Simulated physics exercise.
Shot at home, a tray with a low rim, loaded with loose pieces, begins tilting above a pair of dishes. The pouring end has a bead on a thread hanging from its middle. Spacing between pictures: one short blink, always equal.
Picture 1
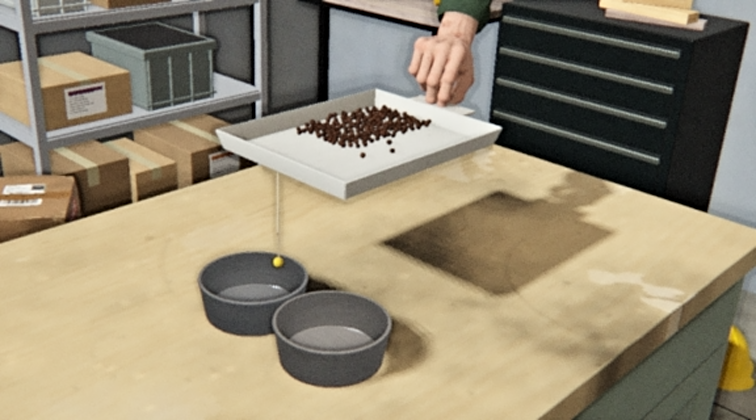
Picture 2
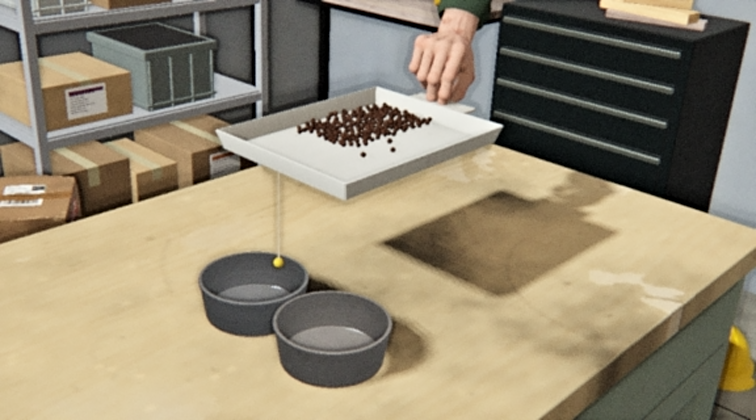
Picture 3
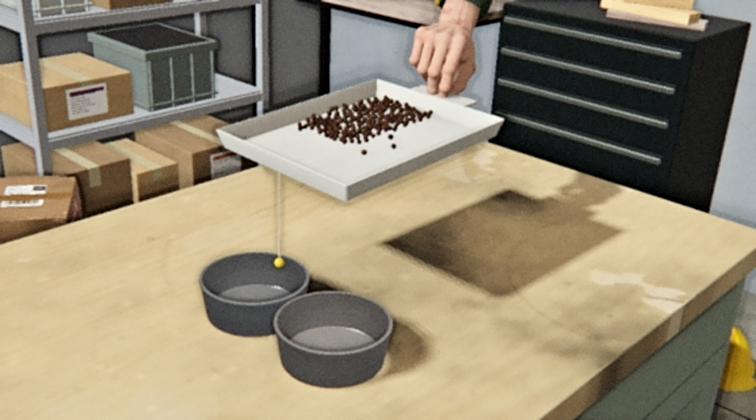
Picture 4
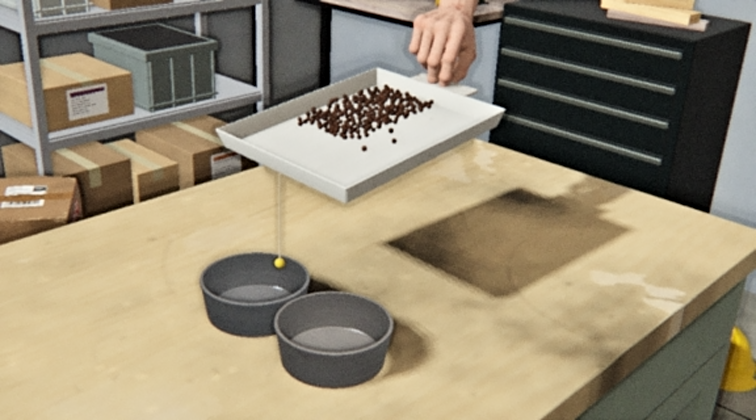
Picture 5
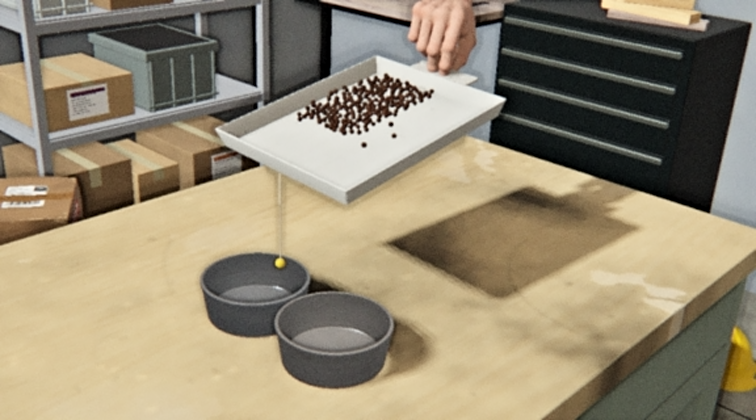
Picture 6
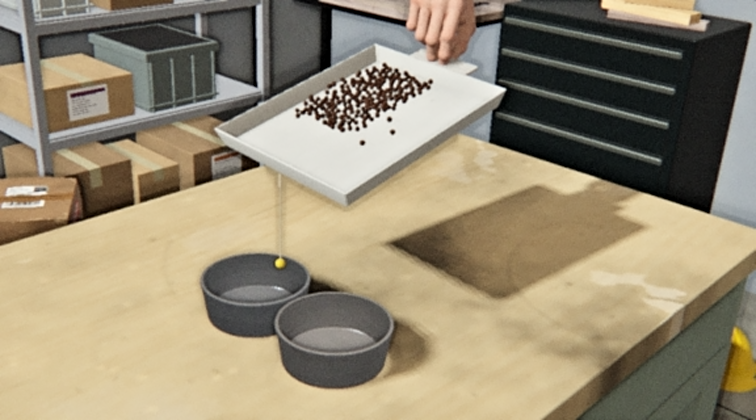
A hand at the top holds the far end of a white, low-rimmed tray above a pale wooden worktop, seen from slightly above in a room with shelves and dark drawers. Dark brown berries lie on the tray, a yellow bead hangs on a thread below, and two dark grey dishes sit beneath. The tray's far end rises slowly, its near right corner lowest, while the camera stays still.
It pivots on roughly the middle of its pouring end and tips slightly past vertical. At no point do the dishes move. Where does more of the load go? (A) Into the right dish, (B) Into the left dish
Into the right dish.
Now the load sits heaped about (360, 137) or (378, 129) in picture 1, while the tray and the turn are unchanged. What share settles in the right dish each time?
The first start yields 80 per cent, the second 80 per cent.
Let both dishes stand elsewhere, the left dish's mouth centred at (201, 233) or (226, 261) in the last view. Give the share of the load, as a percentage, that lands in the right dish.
0 per cent the first time, 90 per cent the second time.
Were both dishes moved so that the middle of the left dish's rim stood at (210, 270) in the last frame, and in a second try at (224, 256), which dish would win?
One: The right-hand dish. Two: The right dish.
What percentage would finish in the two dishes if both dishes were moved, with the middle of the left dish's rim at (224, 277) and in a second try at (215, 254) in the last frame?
First try: Around 100 percent; second try: Around 60 percent.
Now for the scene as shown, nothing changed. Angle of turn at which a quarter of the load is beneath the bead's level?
Near 90 degrees.
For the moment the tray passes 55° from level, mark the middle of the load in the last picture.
Somewhere about pixel (309, 184).
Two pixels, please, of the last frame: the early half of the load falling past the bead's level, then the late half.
At about (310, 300), then at (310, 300).
Just after the last frame, tray tipped steeply; the larger part on the tray; about a tenth in the right dish; just a few in the left dish; just a few outside both; about a tenth in the air.
A moment on, tray tipped right over; roughly a third on the tray; roughly a quarter in the right dish; just a few in the left dish; just a few outside both; roughly a quarter in the air.
Further on, tray tipped past a quarter turn; the larger part in the right dish; roughly a quarter in the left dish; about a tenth outside both.
When it is over, tray tipped past a quarter turn; the larger part in the right dish; roughly a quarter in the left dish; about a tenth outside both.
